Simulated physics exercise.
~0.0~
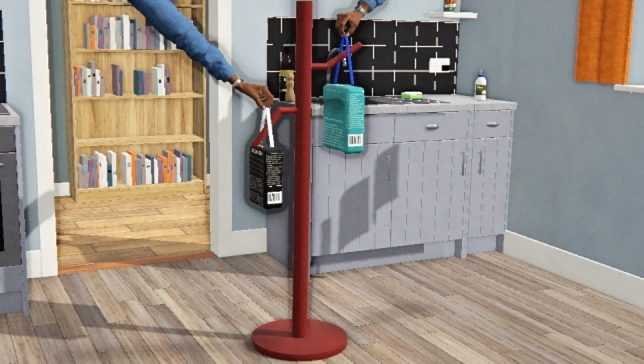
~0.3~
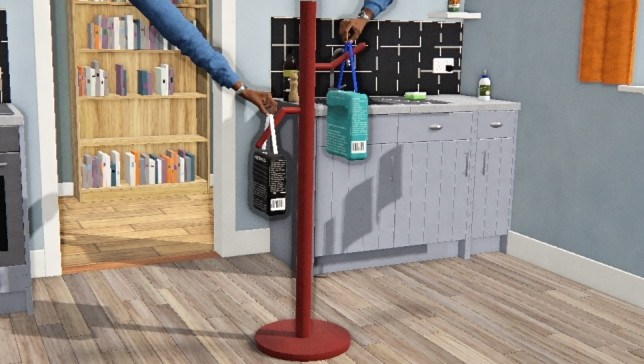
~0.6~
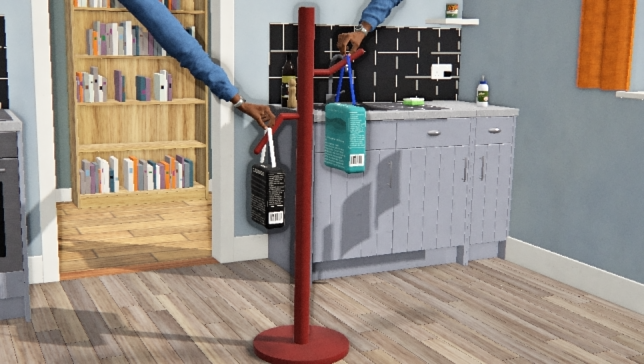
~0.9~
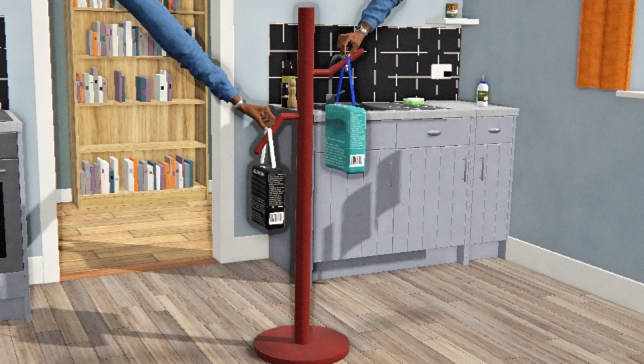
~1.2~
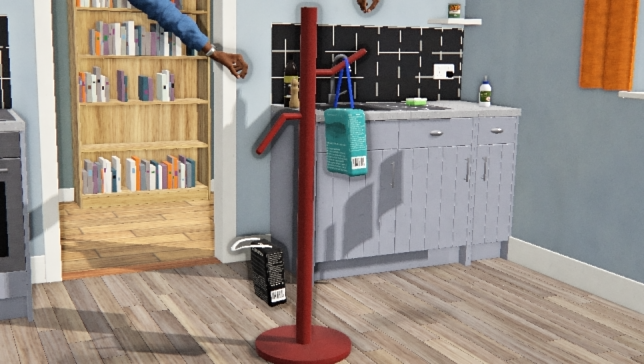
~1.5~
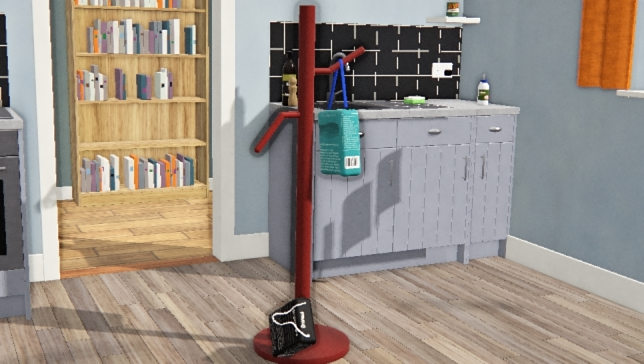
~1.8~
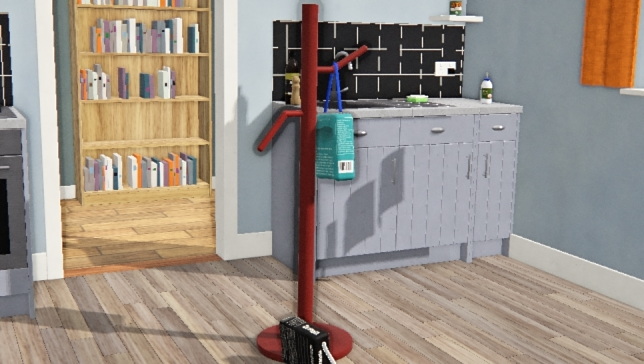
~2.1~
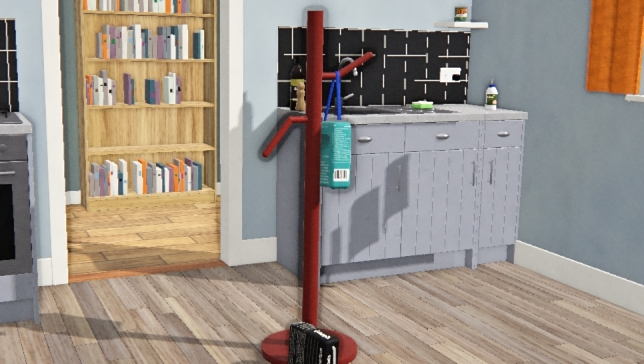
At first, two hands hold a black bag and a turquoise bag by their loops beside a dark red post with two pegs, in a room with grey cabinets and a bookcase. The hands lower both bags toward the pegs and pause there. Then they let go, and the black bag drops from the left peg while the turquoise bag hangs from the right one by its blue loop. The black bag lands by the post's round base, leans, and tips onto its side. It ends lying there, while the turquoise bag still hangs, tilted slightly.
